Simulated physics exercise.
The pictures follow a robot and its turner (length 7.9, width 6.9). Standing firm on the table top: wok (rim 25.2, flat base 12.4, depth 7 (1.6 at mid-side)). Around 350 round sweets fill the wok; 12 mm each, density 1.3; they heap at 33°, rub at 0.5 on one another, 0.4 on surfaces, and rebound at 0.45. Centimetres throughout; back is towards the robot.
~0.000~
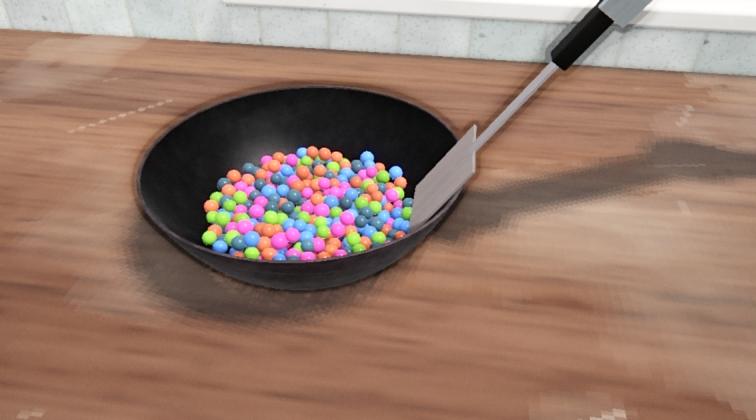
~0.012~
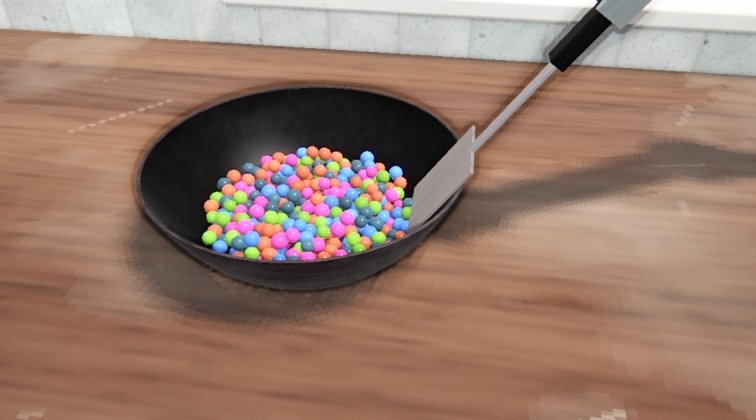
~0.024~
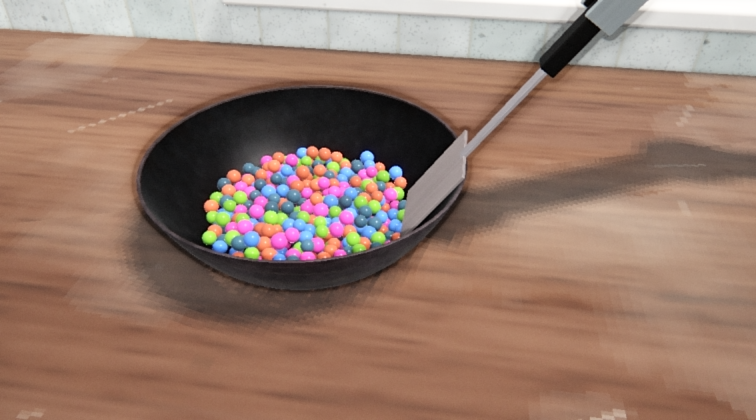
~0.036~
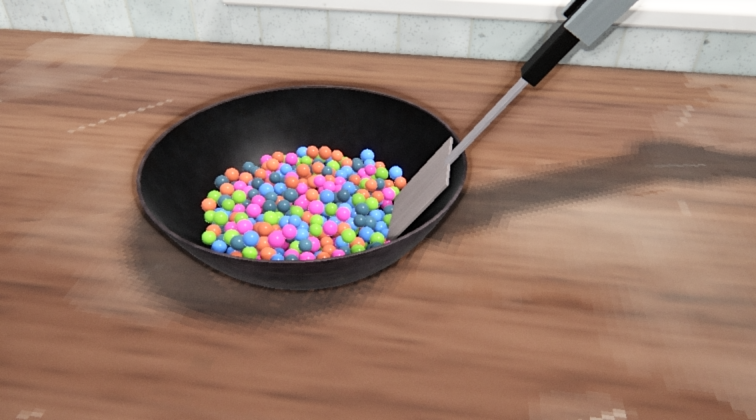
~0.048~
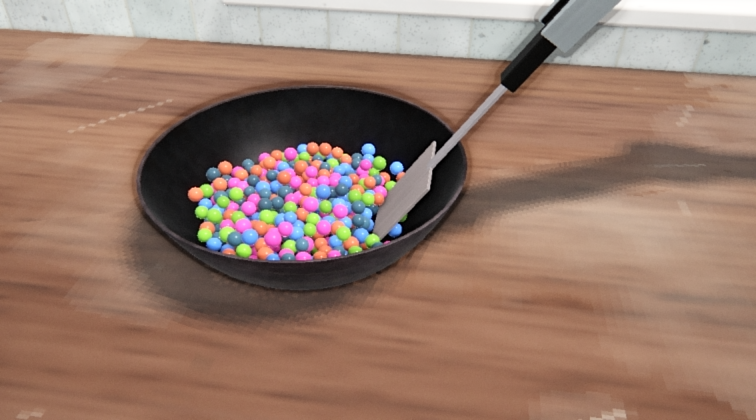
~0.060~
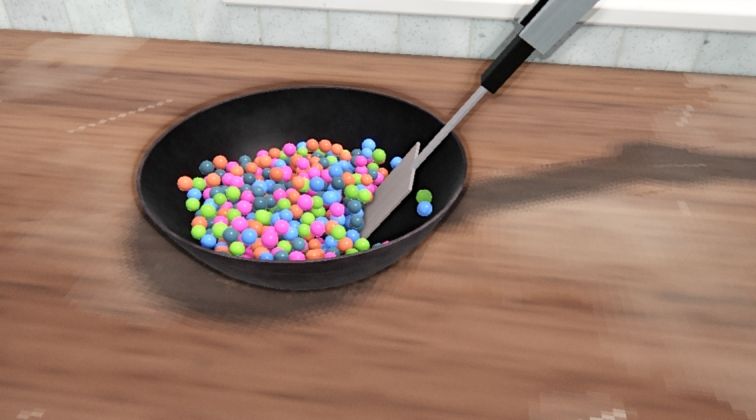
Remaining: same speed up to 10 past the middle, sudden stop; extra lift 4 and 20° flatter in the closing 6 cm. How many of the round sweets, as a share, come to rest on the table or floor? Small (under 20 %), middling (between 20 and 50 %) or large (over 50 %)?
Answer: Middling; between 20 and 50 % of the round sweets finish on the table or floor.
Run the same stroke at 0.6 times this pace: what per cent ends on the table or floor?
About 25 per cent.
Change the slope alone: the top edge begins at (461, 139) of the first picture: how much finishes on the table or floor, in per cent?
About 35 per cent.
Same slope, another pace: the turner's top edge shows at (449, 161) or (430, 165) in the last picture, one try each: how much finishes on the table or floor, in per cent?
Some 20 and 25 per cent.
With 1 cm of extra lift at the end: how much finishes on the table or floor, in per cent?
About 40 per cent.
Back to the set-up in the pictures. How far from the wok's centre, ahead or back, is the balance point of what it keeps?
About 2.5 cm ahead.
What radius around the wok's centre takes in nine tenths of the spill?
Some 70 cm.
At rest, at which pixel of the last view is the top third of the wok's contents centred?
Near (252, 208).
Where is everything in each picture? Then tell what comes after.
Turner top edge at (475, 147), sloping 56°; upper third of the load around (309, 203), from x 210 to 410, top at y 155; 353 in the wok, in the first frame.
Turner top edge at (473, 148), sloping 56°; upper third of the load around (309, 203), from x 210 to 410, top at y 155, in the second frame.
Turner top edge at (465, 153), sloping 56°; upper third of the load around (309, 203), from x 210 to 405, top at y 155, in the third frame.
Turner top edge at (450, 160), sloping 56°; upper third of the load around (312, 202), from x 210 to 400, top at y 155, in the fourth frame.
Turner top edge at (432, 164), sloping 56°; upper third of the load around (302, 197), from x 195 to 400, top at y 150, in the fifth frame.
Turner top edge at (415, 165), sloping 56°; upper third of the load around (296, 194), from x 185 to 425, top at y 145; 353 in the wok, in the sixth frame.
After 0.10 s, sloping 56°, highest piece 12 above the table; 351 in the wok, 2 on the blade or in flight.
After 0.15 s, sloping 51°, highest piece 19 above the table; 351 in the wok, 2 on the blade or in flight.
After 0.37 s, sloping 36°, highest piece 30 above the table; 225 in the wok, 18 on the table or floor, 110 on the blade or in flight.
After 1.42 s, sloping 36°, highest piece 4 above the table; 225 in the wok, 128 on the table or floor.
At rest, 225 in the wok, 128 on the table or floor. That is 36 % on the table or floor.
